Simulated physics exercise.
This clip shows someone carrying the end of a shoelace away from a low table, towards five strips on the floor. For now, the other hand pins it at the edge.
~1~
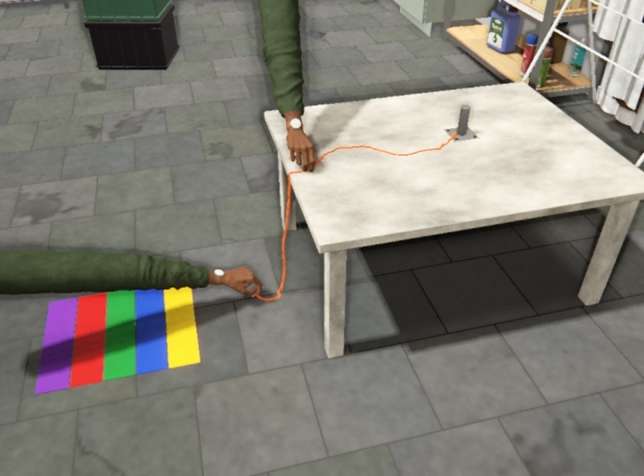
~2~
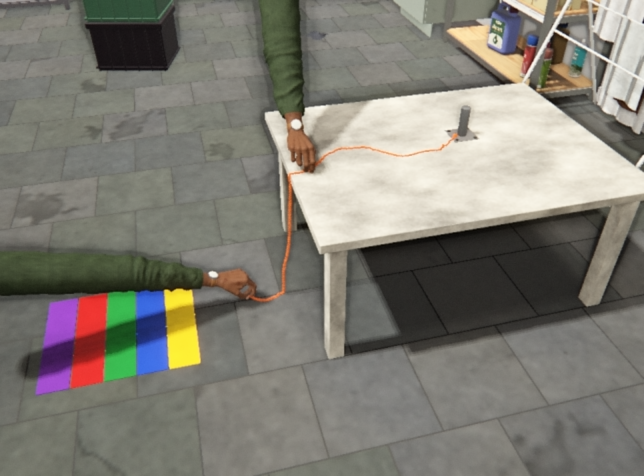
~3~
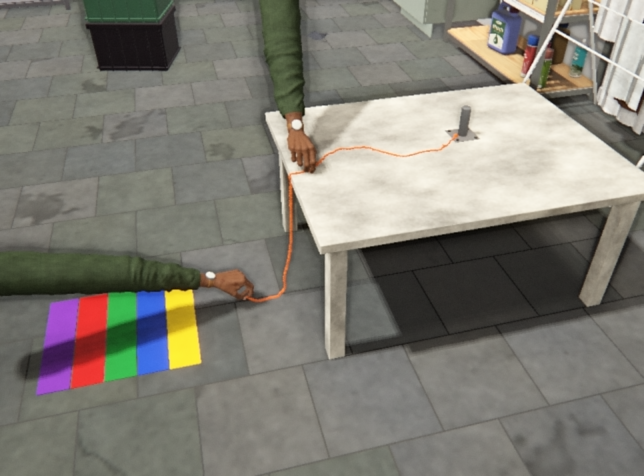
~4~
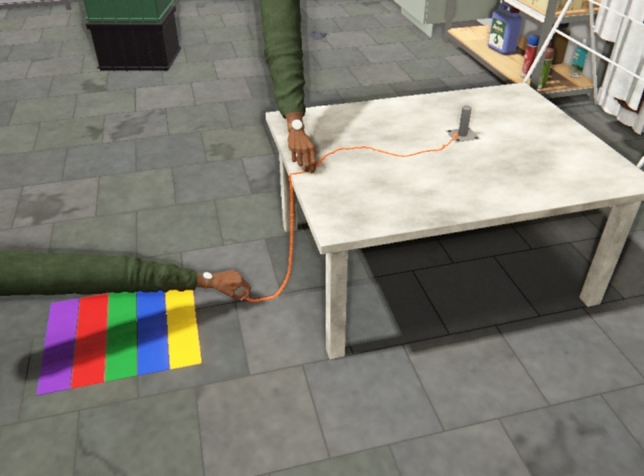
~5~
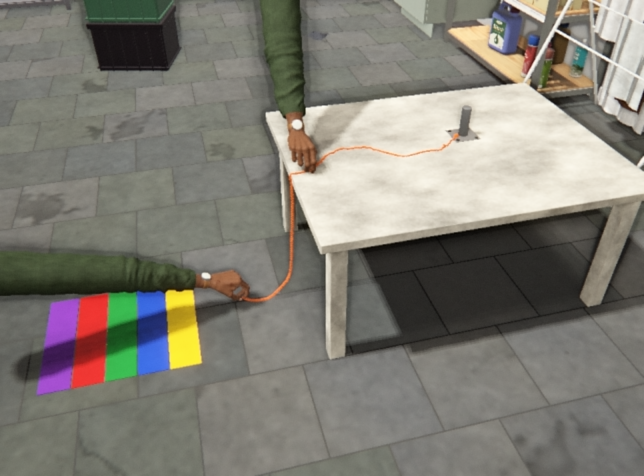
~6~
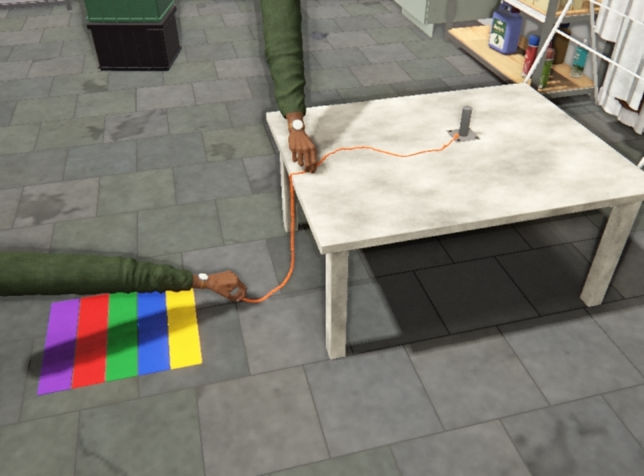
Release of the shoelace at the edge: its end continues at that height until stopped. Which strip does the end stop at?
The green one.
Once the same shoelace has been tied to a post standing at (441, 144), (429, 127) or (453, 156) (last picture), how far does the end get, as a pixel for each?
Try by try: (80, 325), (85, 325) and (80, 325).
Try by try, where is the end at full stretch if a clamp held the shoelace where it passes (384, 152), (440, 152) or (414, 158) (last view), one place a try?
Pixel spots, one per try: About (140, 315), (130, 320), (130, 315).
Soon after, end near (164, 311); over blue.
Then, end near (134, 317); over green.
At full stretch, end near (116, 320); over green. It halts on the green strip.
